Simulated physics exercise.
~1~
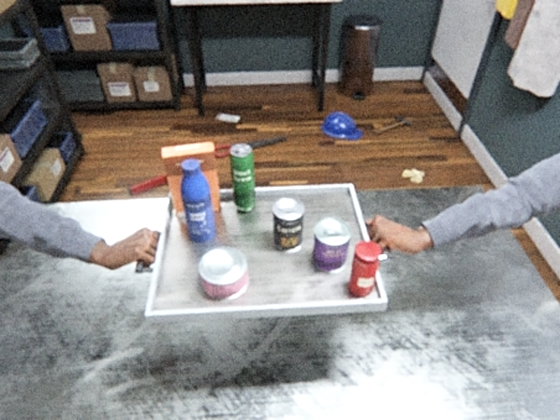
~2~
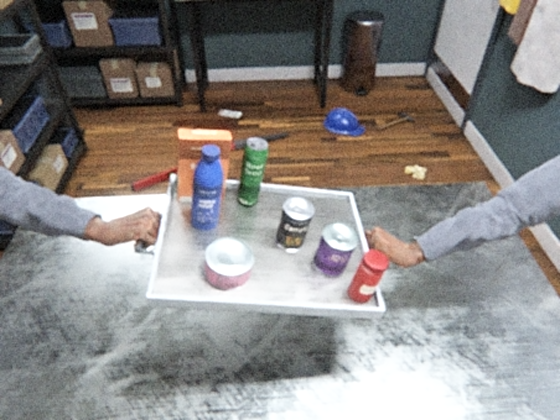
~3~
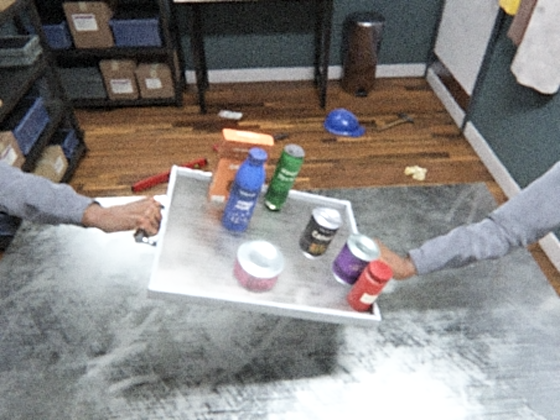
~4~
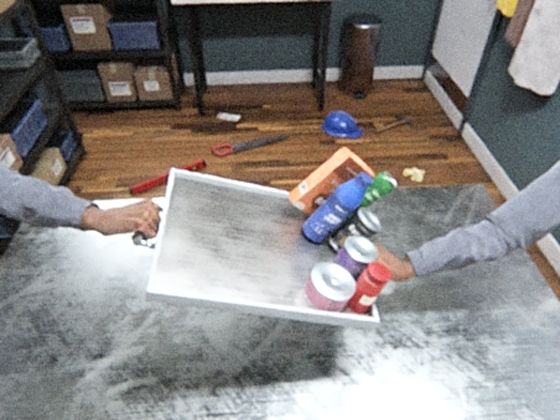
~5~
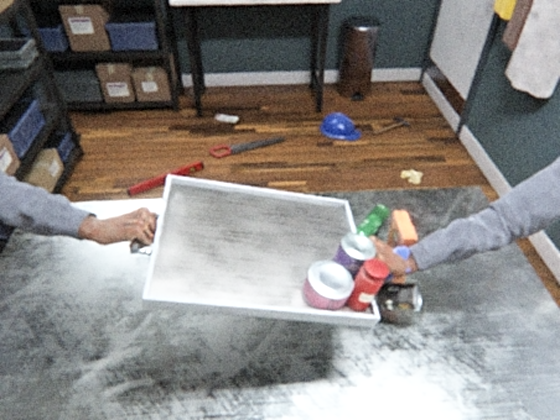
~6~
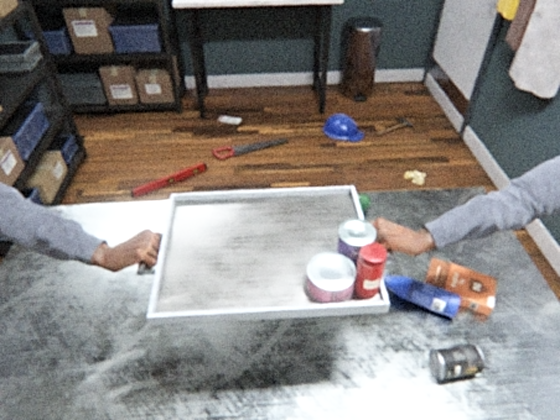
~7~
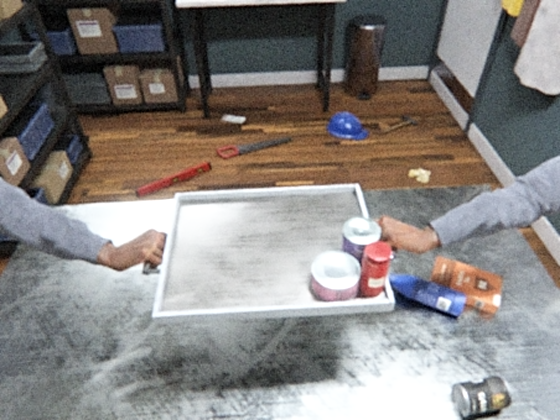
In the video, two hands tilt a tray of containers down to the right, and the items slide until the orange packet, blue bottle, black tin and green can tumble off. The tray is levelled with the pink tub, purple tin and red shaker still upright at its right side.
